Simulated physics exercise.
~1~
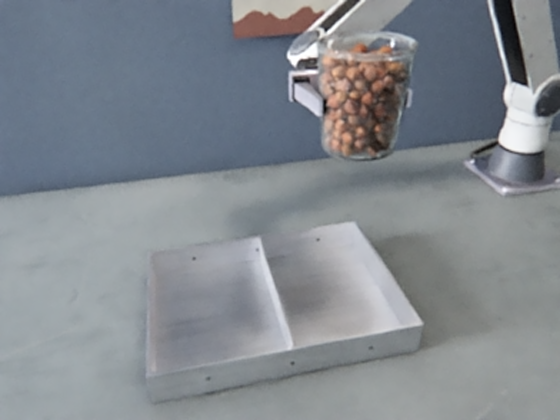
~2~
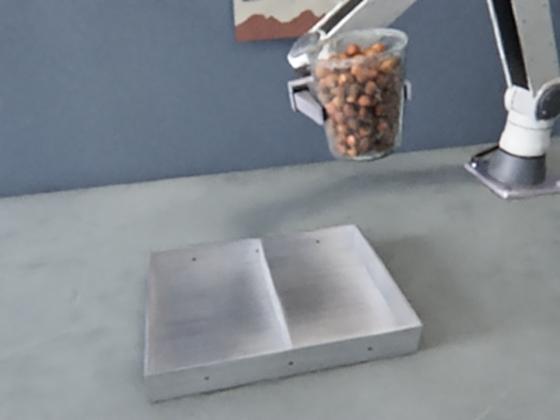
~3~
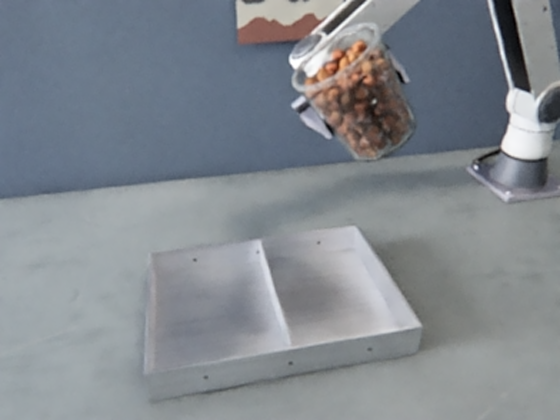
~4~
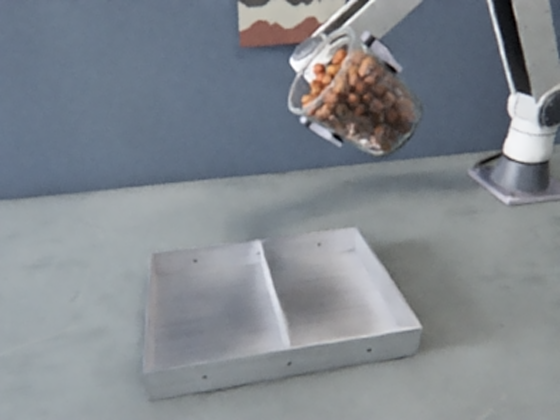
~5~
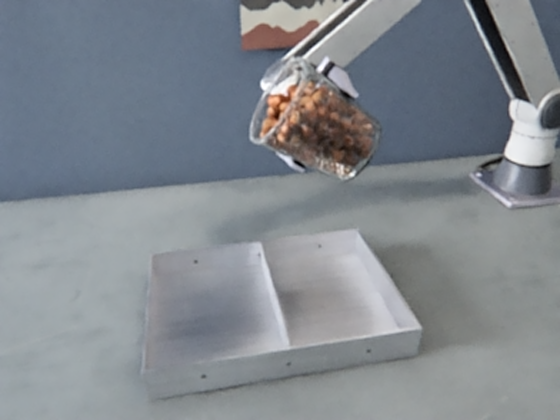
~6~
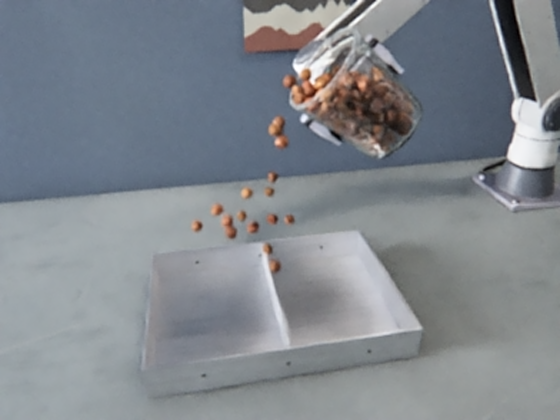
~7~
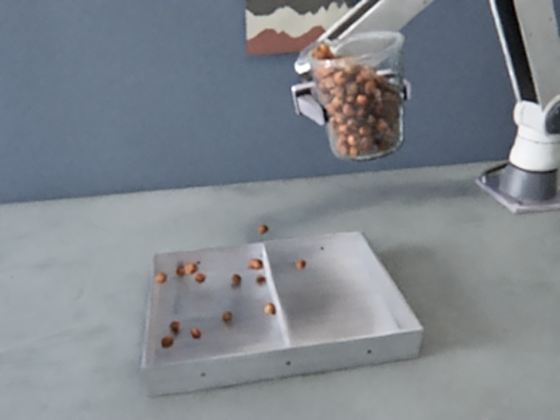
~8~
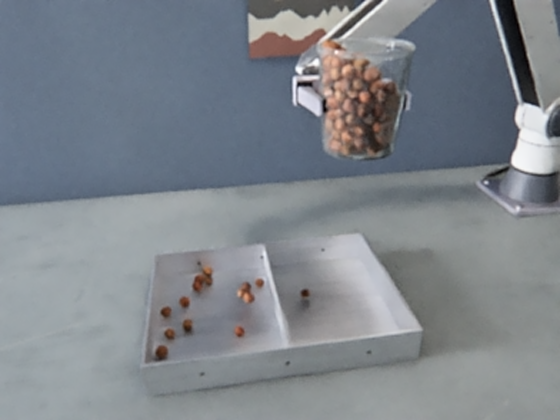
In the video, a robot arm holding a clear tumbler of hazelnuts tilts it to the left over a divided grey tray, spilling a small number, then turns it upright, still mostly full, as the spilled nuts settle mainly in the tray's left compartment, with one in the right.
